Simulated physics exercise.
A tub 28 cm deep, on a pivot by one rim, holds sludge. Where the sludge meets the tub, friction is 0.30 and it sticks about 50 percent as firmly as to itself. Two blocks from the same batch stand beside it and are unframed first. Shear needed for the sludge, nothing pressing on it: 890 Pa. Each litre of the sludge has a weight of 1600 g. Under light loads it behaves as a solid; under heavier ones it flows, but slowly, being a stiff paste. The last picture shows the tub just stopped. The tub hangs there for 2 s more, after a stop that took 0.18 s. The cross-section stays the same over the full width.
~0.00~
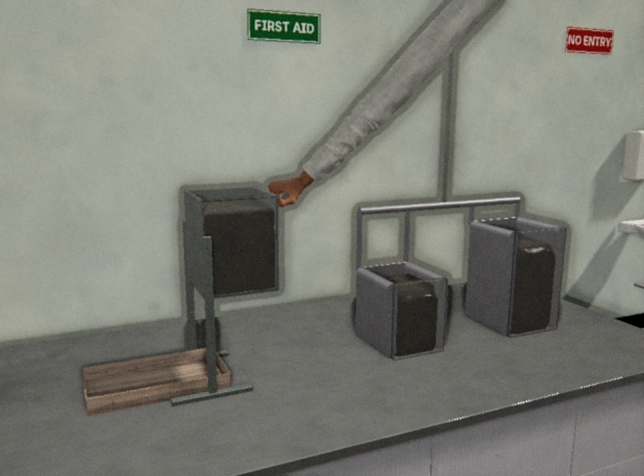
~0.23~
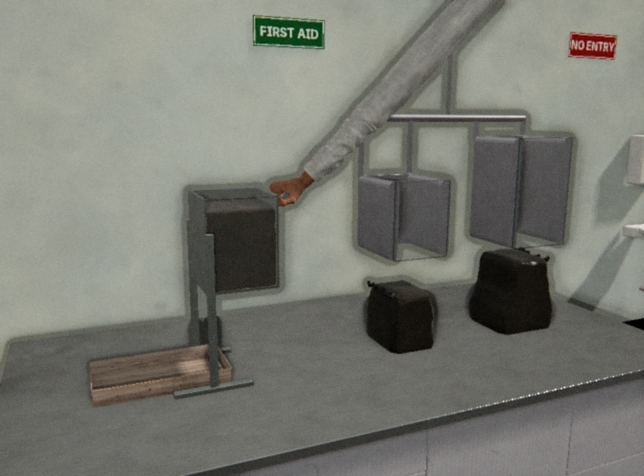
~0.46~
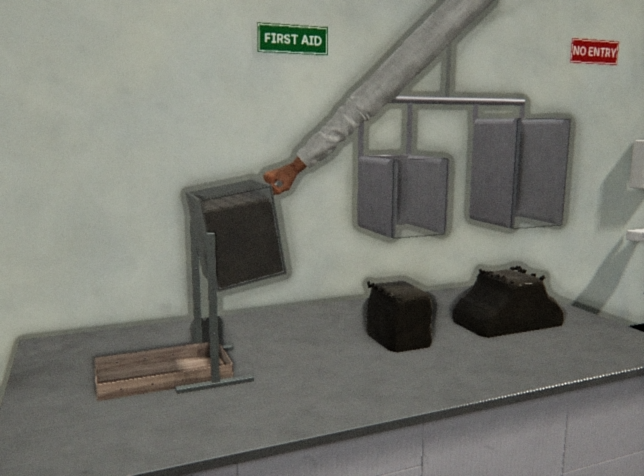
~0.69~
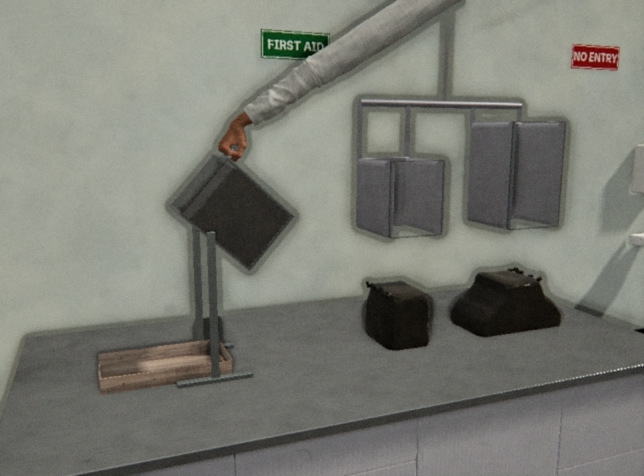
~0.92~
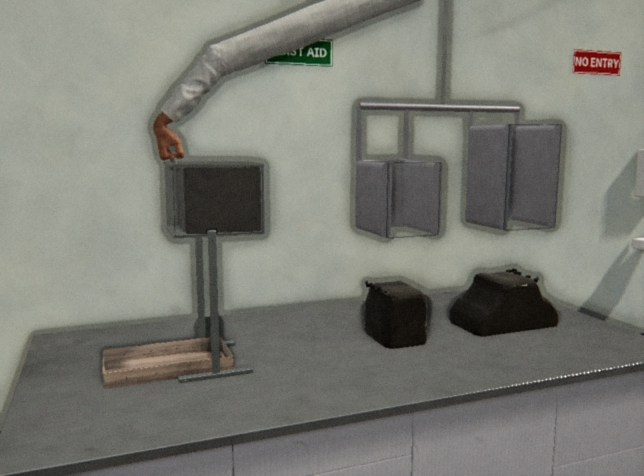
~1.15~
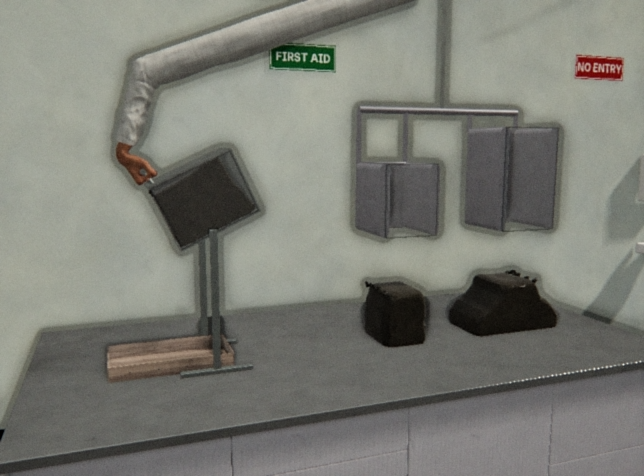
A frame lifts off two dark blocks, the right one slumps, and a hand tilts a tub leftward.
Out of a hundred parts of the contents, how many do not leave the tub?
Around 0 in every hundred.
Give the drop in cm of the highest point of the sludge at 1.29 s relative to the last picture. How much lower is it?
Roughly 6 cm.
After 1.29 s, the tub is at 115 degrees and holds 74 %.
After 1.46 s, the tub is at 115 degrees and holds 27 %.
After 1.63 s, the tub is at 115 degrees and holds 0 %.
After 1.80 s, the tub is at 115 degrees and holds 0 %.
After 3.15 s, the tub is at 115 degrees and holds 0 %.
